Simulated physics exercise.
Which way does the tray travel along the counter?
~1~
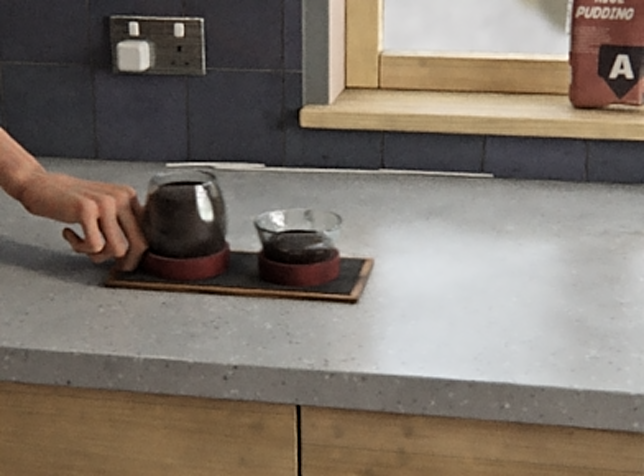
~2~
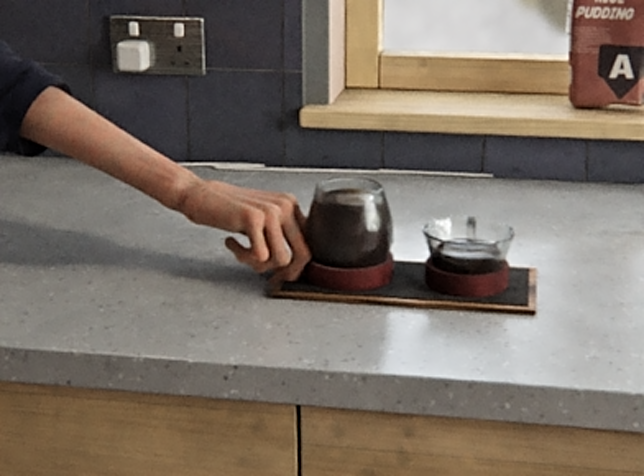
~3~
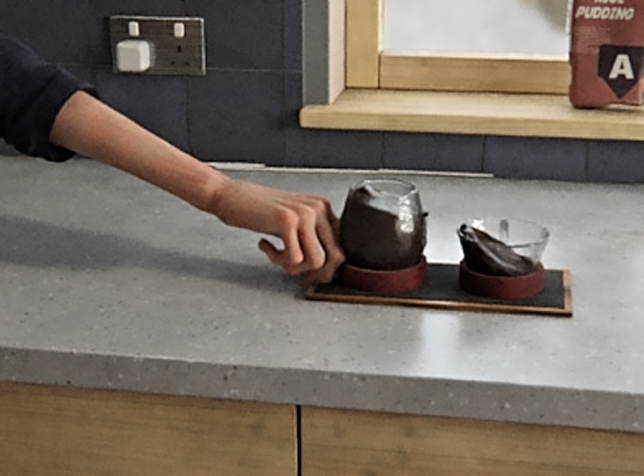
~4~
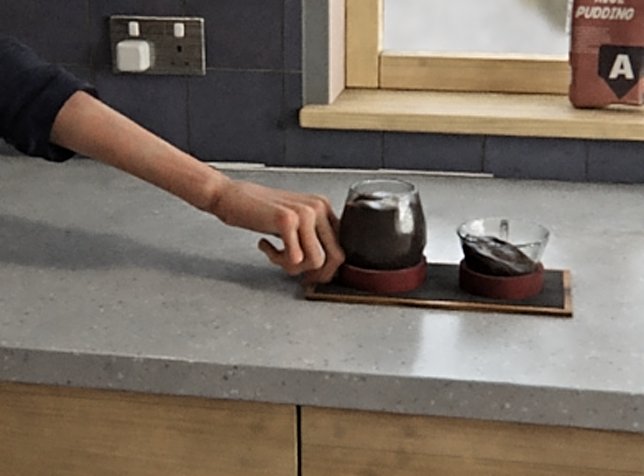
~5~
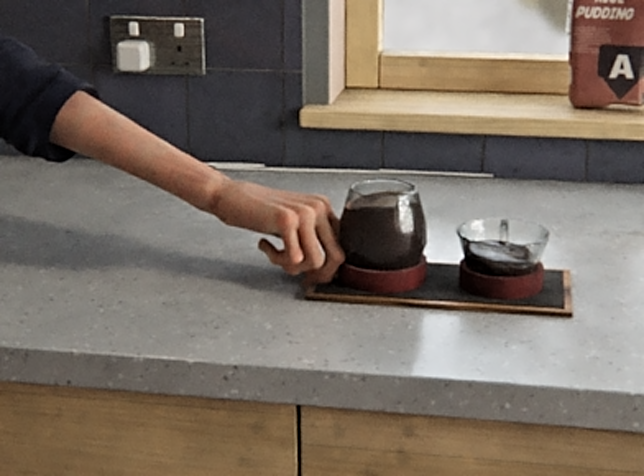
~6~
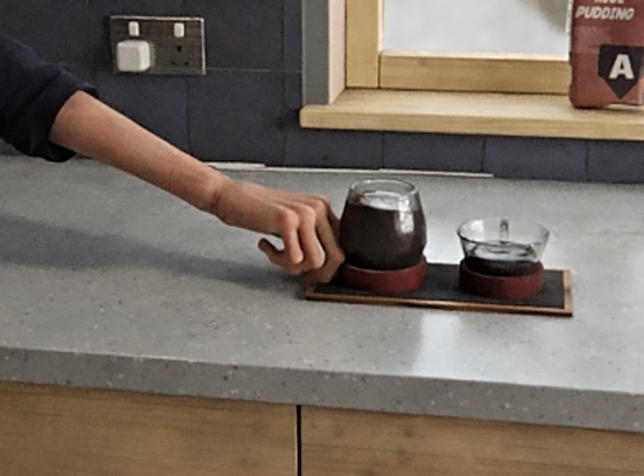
The tray moves to the right, with the hand at its left end, before it stops.
